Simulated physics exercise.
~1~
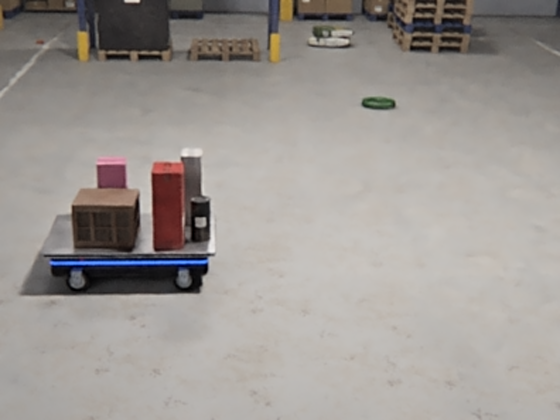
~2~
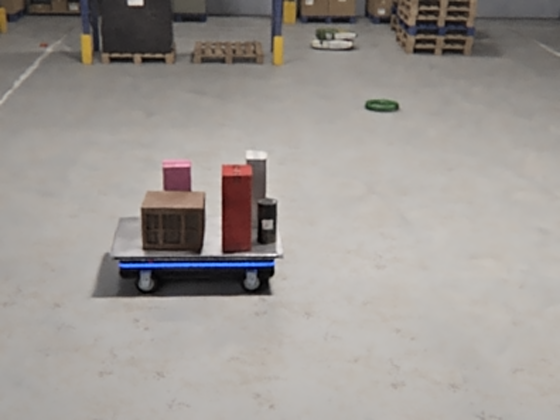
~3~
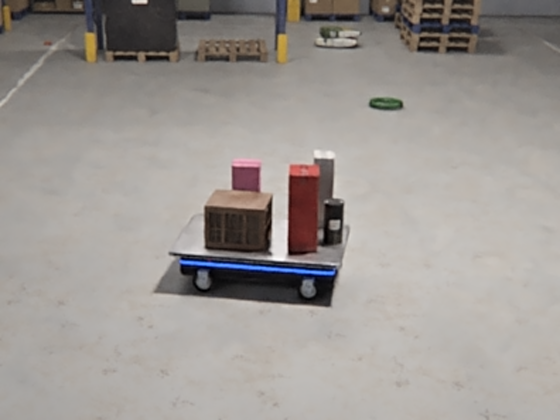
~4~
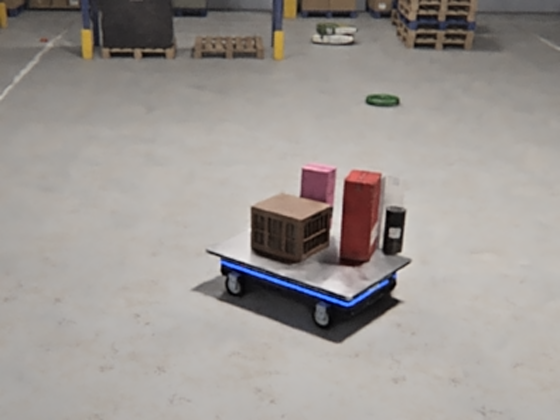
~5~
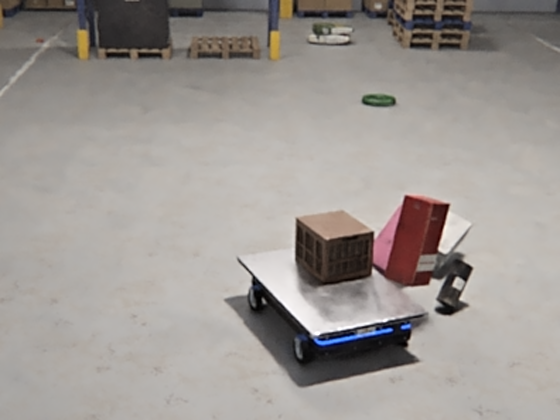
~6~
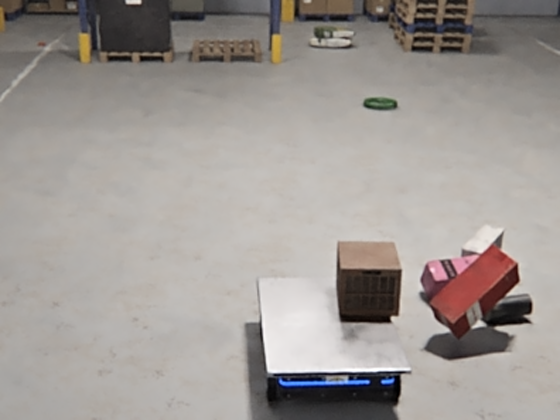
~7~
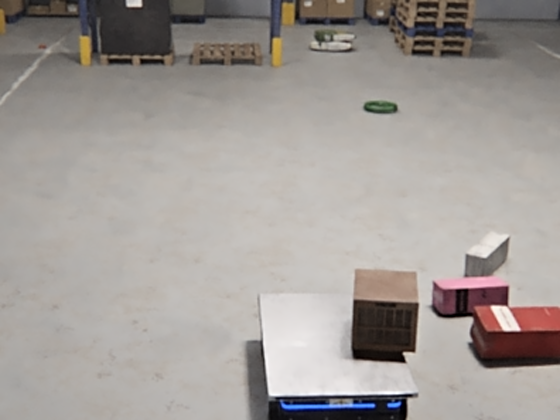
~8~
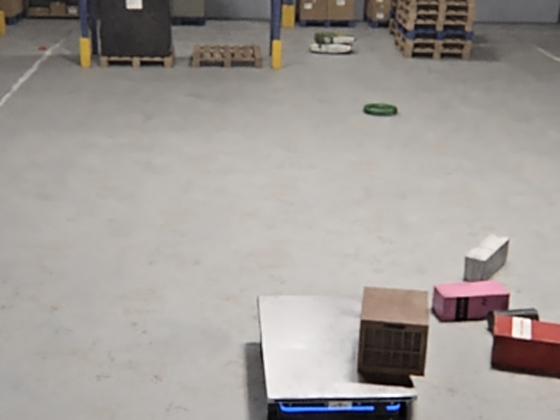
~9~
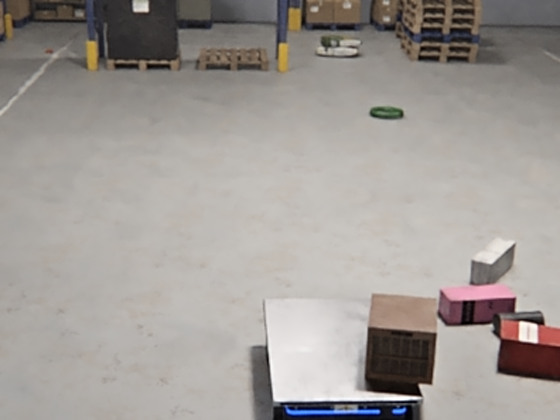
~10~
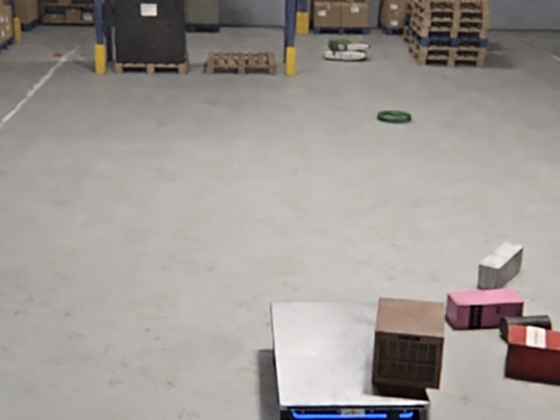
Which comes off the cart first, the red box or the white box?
The white box comes off first, tipping over the edge as the cart turns, and the red box follows it to the floor.
